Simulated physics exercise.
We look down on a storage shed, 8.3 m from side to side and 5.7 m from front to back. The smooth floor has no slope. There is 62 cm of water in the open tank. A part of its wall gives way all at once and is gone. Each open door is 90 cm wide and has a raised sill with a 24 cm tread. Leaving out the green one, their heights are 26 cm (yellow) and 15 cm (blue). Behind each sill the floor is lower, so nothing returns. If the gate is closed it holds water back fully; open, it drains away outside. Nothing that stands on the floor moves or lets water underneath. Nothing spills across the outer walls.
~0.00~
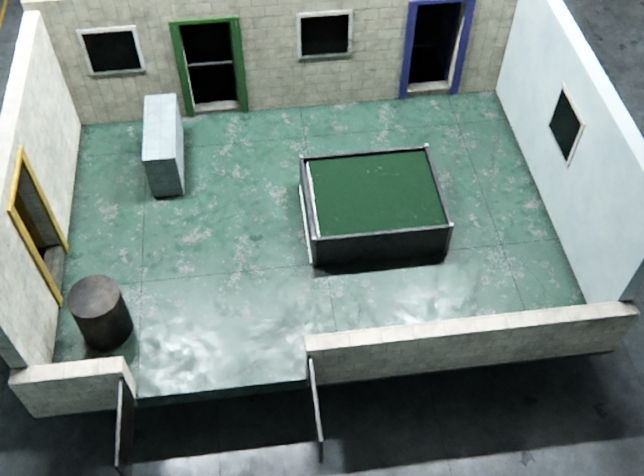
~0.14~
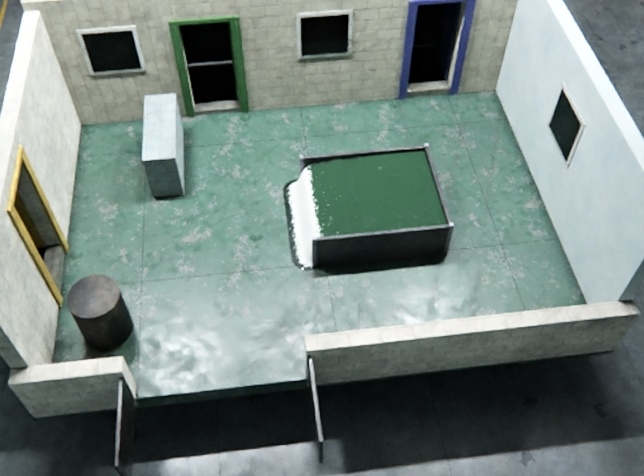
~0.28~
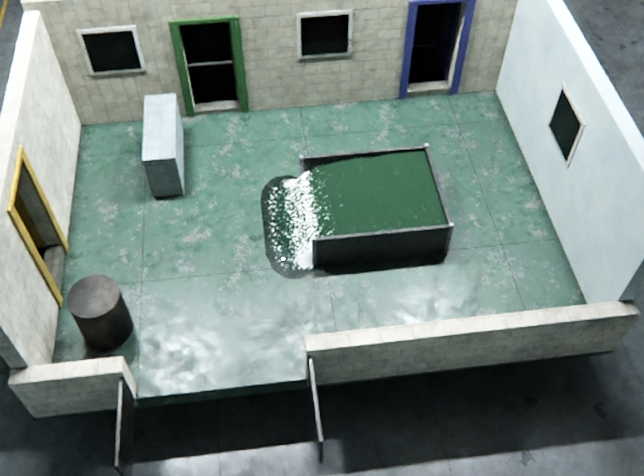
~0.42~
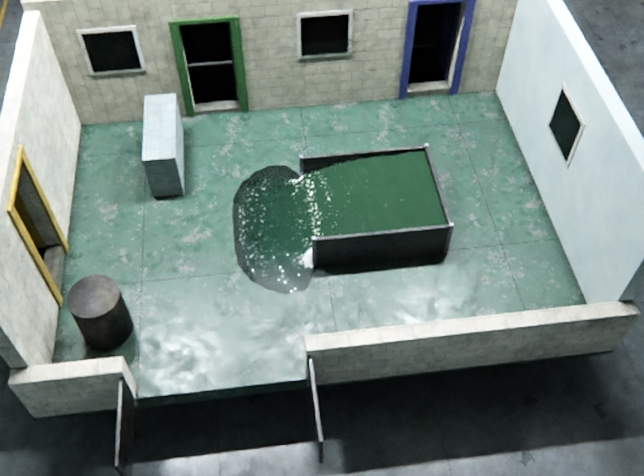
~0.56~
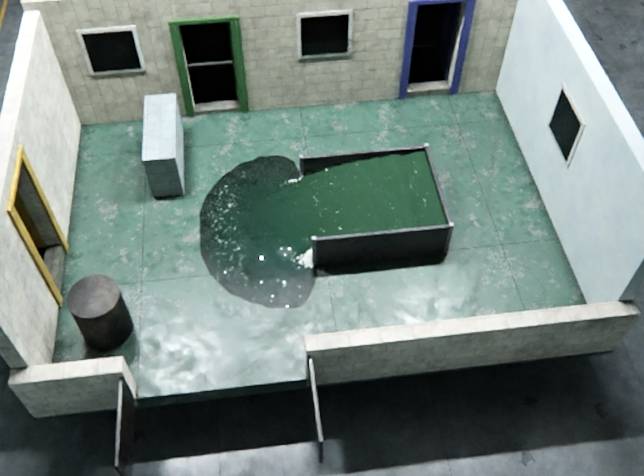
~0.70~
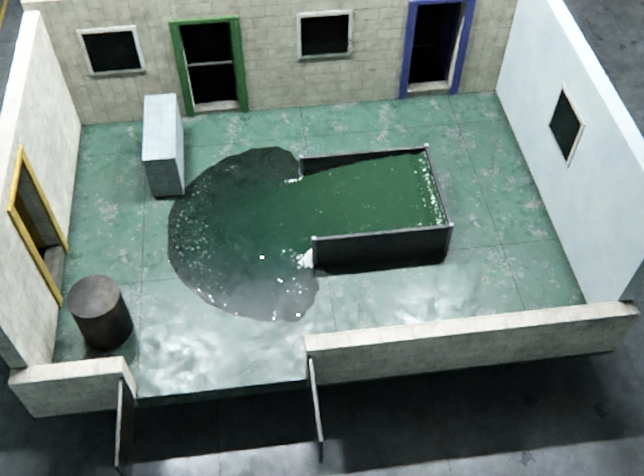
Open rectangular tank losing its left wall, green water pouring out in white froth and spreading leftward across a shed floor.
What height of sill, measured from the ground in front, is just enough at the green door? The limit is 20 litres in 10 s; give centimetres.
About 14 cm.
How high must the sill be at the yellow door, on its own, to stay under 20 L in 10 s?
Roughly 21 cm at yellow.
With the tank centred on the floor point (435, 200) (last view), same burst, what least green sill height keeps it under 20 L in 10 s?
About 14.5 cm.
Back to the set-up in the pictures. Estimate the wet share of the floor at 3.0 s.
Near 45 per cent is wet.
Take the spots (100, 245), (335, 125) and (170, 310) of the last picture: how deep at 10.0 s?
Roughly 6, 4 and 5 cm, in turn.
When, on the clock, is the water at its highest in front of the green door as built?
Near 2.8 s.
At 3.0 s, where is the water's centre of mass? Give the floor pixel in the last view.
Near (203, 232).
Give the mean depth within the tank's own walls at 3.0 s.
About 15 cm.
After 1.4 s water covers 30 % of the floor, deepest (26 cm) near (303, 239); it has not reached the green door.
After 3.0 s water covers 45 % of the floor, deepest (30 cm) near (52, 371); 17 cm at the green door, 21 litres in over its 10 cm sill.
After 10.0 s water covers 90 % of the floor, deepest (8 cm) near (49, 393); 6 cm at the green door, 51 litres in over its 10 cm sill.
At the green door as built, the water arrived by 2.0 s and peaked near 17 cm at 2.8 s.
With a sill of 12 cm, 33 litres would have come in within the 10 s; with 16 cm, 12 litres. So under 20 litres takes about 14 cm.
